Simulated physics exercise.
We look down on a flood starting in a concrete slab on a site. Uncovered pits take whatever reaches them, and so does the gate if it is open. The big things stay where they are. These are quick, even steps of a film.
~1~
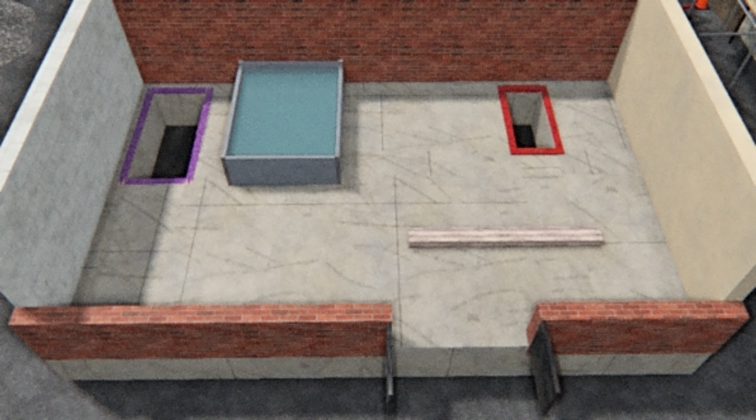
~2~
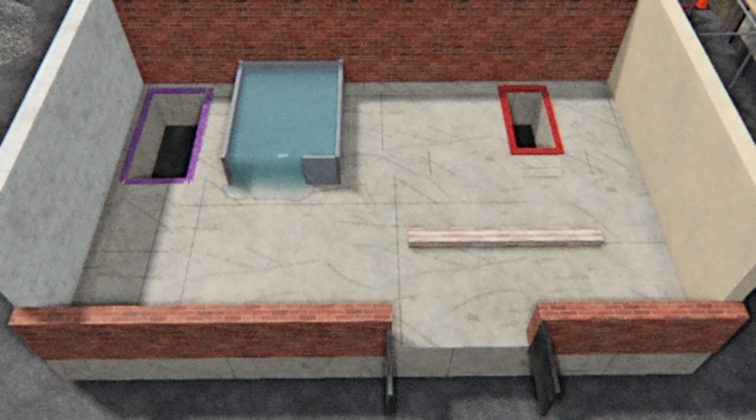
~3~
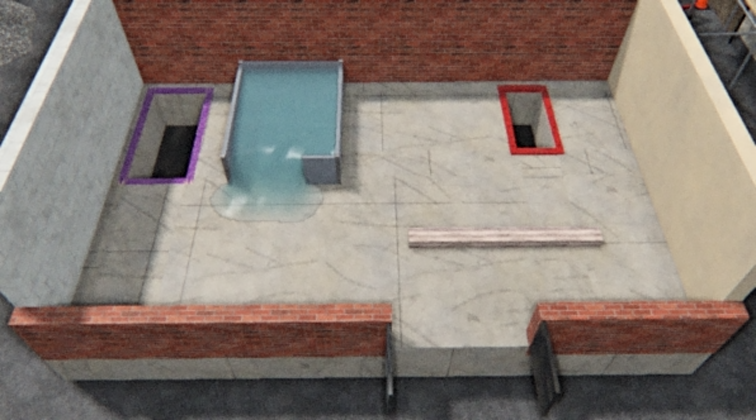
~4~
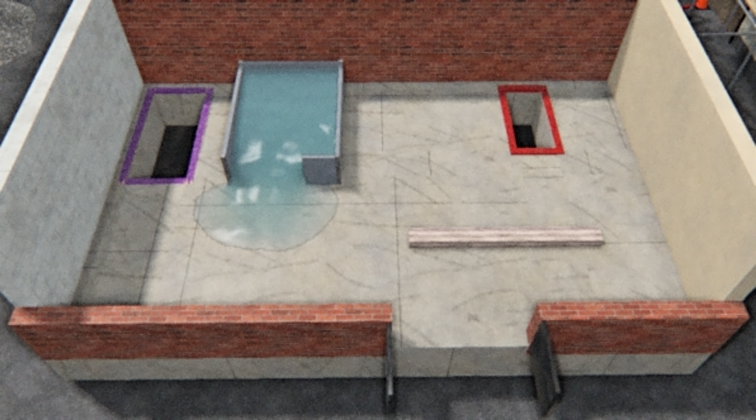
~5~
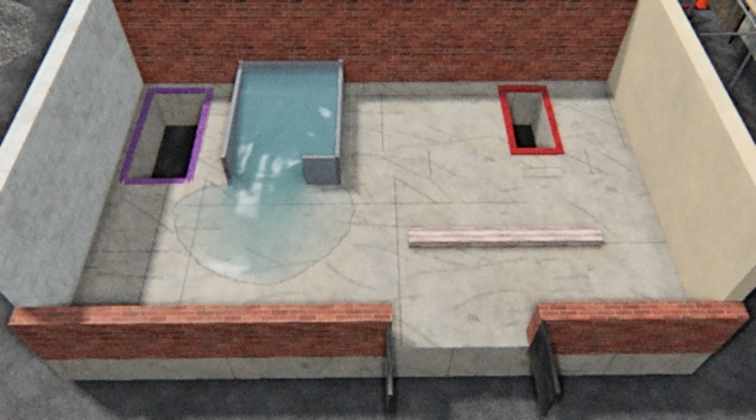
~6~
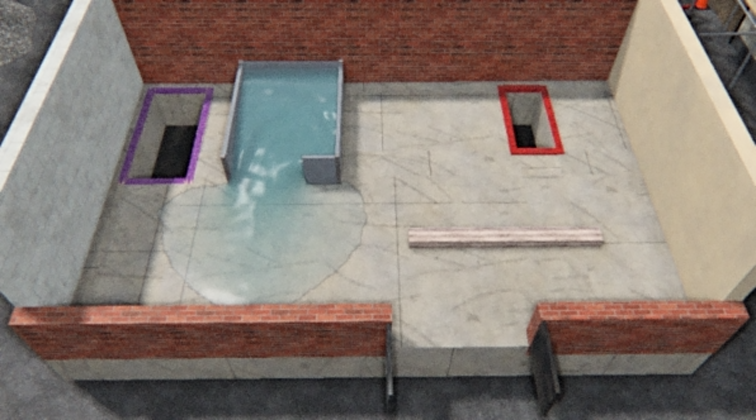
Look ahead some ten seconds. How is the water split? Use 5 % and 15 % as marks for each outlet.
The gate takes from 5 to 15 %; the red pit takes not even 5 %; the purple pit takes above 15 %.
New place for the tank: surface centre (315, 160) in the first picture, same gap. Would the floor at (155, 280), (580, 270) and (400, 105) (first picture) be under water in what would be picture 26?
One after the other: Under water, covered, not flooded.
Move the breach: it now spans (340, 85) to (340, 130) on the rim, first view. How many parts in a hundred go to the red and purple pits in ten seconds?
Parts in a hundred: Red 30, purple 0.
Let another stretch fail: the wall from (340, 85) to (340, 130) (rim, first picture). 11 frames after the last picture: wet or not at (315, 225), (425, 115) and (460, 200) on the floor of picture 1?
One after the other: Clear, wet, flooded.
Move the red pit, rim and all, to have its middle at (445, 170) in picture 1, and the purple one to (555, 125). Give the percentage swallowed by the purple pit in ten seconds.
Parts in a hundred: Purple 2.
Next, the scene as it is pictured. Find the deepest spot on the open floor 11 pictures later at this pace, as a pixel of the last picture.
Roughly at (75, 334).
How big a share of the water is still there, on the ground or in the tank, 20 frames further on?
I make it 98 per cent.
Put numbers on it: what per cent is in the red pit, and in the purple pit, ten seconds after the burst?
About 0 and 26 per cent.
A moment on, water covers 25 % of the floor; the gate 0 %, the red pit 0 %, the purple pit 0 %.
Next, water covers 30 % of the floor; the gate 0 %, the red pit 0 %, the purple pit 0 %.
Then, water covers 40 % of the floor; the gate 2 %, the red pit 0 %, the purple pit 0 %.
Later, water covers 55 % of the floor; the gate 4 %, the red pit 0 %, the purple pit 13 %.
In the end, water covers 75 % of the floor; the gate 7 %, the red pit 0 %, the purple pit 26 %.
